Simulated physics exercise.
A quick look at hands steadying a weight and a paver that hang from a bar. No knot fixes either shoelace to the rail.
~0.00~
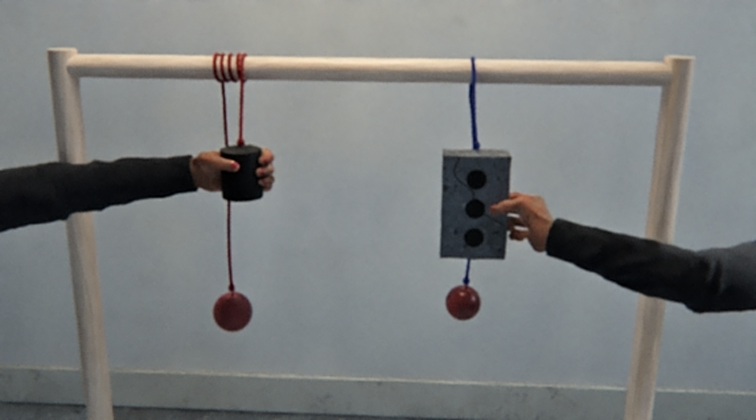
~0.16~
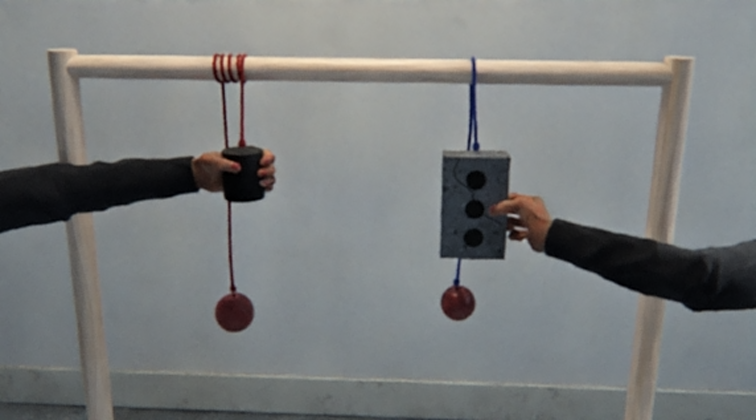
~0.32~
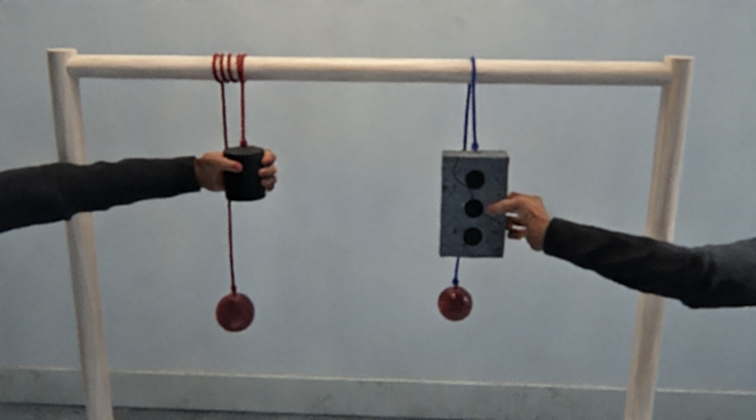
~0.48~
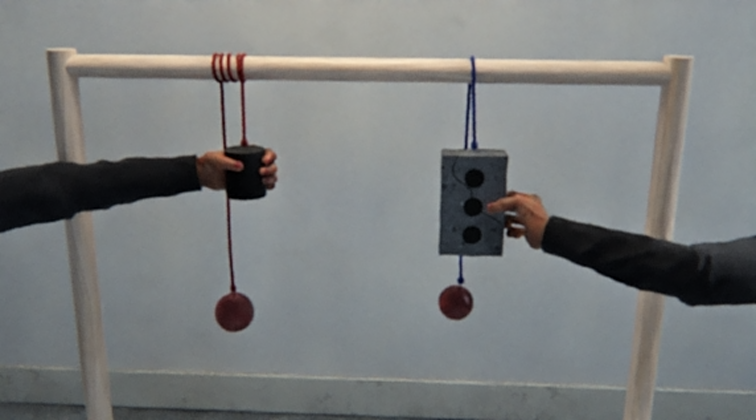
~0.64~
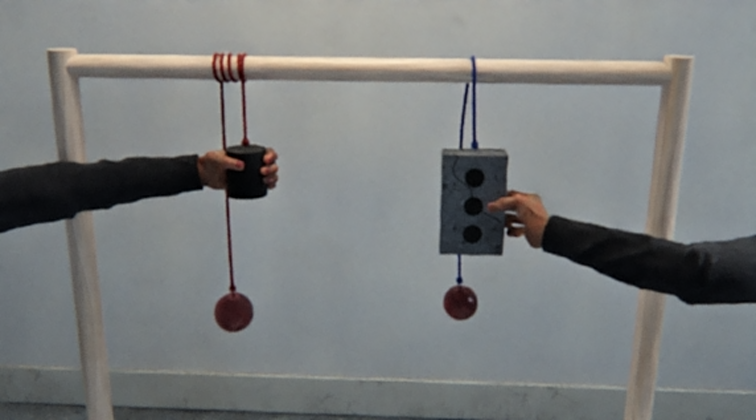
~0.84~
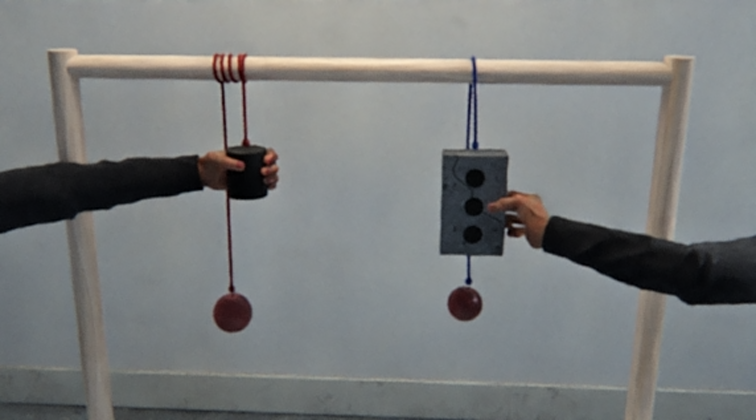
The clip opens on a wooden rail with a red cord wound several times round it at left and a blue cord laid over it at right, each with a round red object hanging. Hands hold a black cylinder and a grey block nearly still while the right red object sways slightly left, then back right.
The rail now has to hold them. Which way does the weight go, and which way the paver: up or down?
The weight remains in place; the paver goes down.
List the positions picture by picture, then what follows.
The first picture shows weight (242, 173); paver (474, 204); left apple (233, 311); right apple (463, 303).
The second picture shows weight (243, 174); paver (474, 205).
The third picture shows weight (245, 173); paver (473, 204).
The fourth picture shows weight (246, 173); paver (472, 203).
The fifth picture shows weight (247, 172); paver (472, 202).
The sixth picture shows weight (247, 172); paver (473, 203); left shoelace wound several times round the rail; right shoelace only laid over the rail.
After 1.36 s, weight off the floor near (245, 159); paver on the floor.
After 1.72 s, weight off the floor near (246, 163); paver on the floor.
In the end, weight off the floor near (245, 169); paver on the floor. The weight stays hanging and the paver drops.
